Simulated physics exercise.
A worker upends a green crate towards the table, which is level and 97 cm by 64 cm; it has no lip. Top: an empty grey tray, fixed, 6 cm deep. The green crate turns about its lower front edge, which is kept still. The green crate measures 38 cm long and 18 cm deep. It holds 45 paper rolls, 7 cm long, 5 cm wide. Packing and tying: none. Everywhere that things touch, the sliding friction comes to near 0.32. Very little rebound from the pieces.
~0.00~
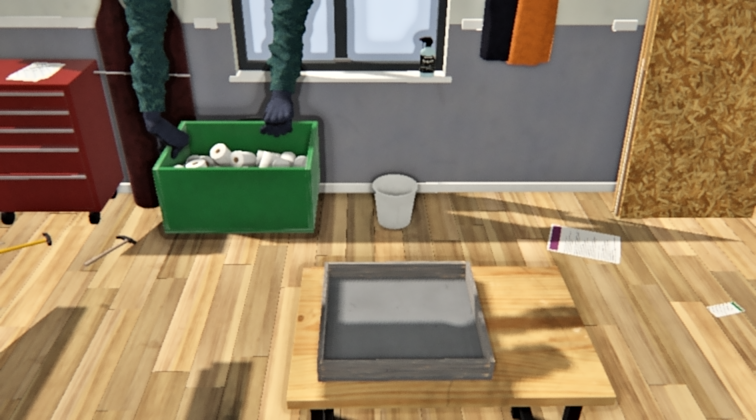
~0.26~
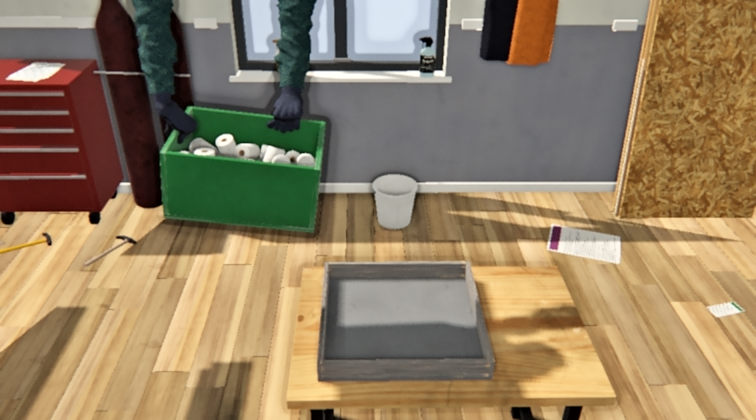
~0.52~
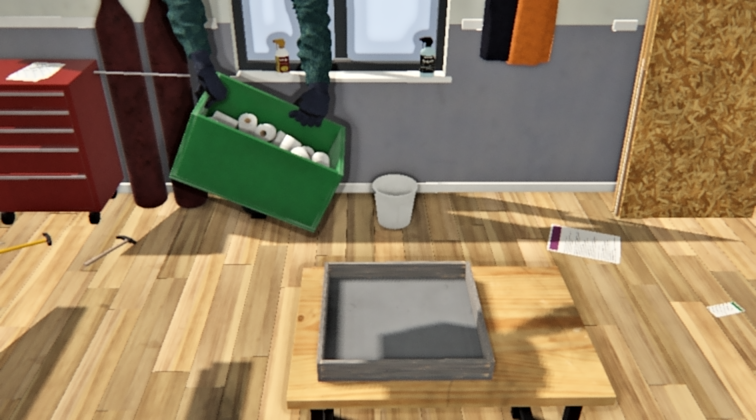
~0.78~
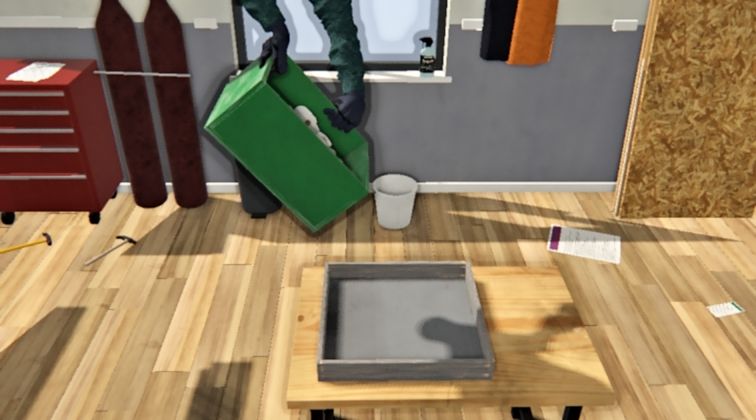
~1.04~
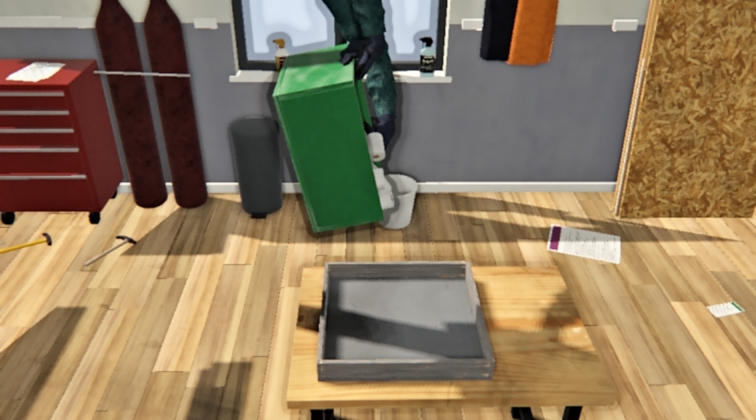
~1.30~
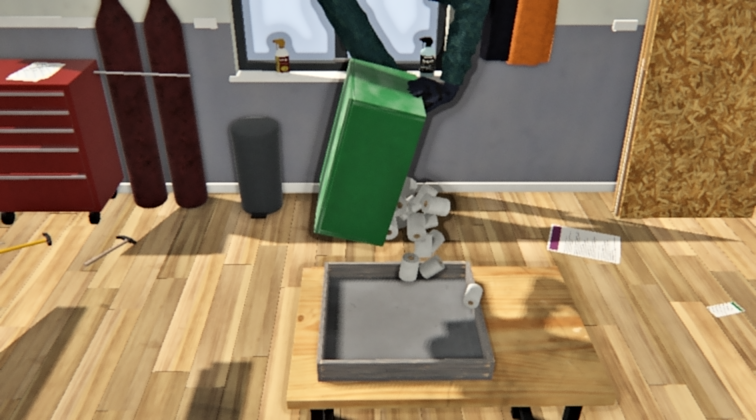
We see gloved hands tilt a green crate of white rolls rightward past upright beside a bin, in a room with a grey tray on a wooden table, and several rolls tumble out towards the tray.
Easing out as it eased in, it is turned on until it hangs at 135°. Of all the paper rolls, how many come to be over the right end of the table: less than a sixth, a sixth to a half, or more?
Most likely less than one sixth of the load.
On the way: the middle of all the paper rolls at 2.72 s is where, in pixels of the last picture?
Somewhere around pixel (441, 310) in the last view.
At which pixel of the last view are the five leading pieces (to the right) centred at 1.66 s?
About (476, 310).
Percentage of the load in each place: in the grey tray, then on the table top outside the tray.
Around 80 % in the first place and around 5 % in the second.
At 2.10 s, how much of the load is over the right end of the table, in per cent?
Around 0 per cent at that point.
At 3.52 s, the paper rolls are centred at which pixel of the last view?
(438, 310).
After 1.66 s, tilt 130°; 4 still in the green crate, 23 in the grey tray, 2 on the table top outside the tray and 16 in the air.
After 2.10 s, tilt 135°; 36 in the grey tray, 8 on the table top outside the tray and 1 over the table's other edges.
After 2.72 s, tilt 135°; 36 in the grey tray, 5 on the table top outside the tray, 2 over the right end of the table and 2 over the table's other edges.
Outcome (at 3.52 s), 36 in the grey tray, 2 on the table top outside the tray, 3 over the right end of the table and 4 over the table's other edges. Asked share, 3 of 45, 7 per cent.
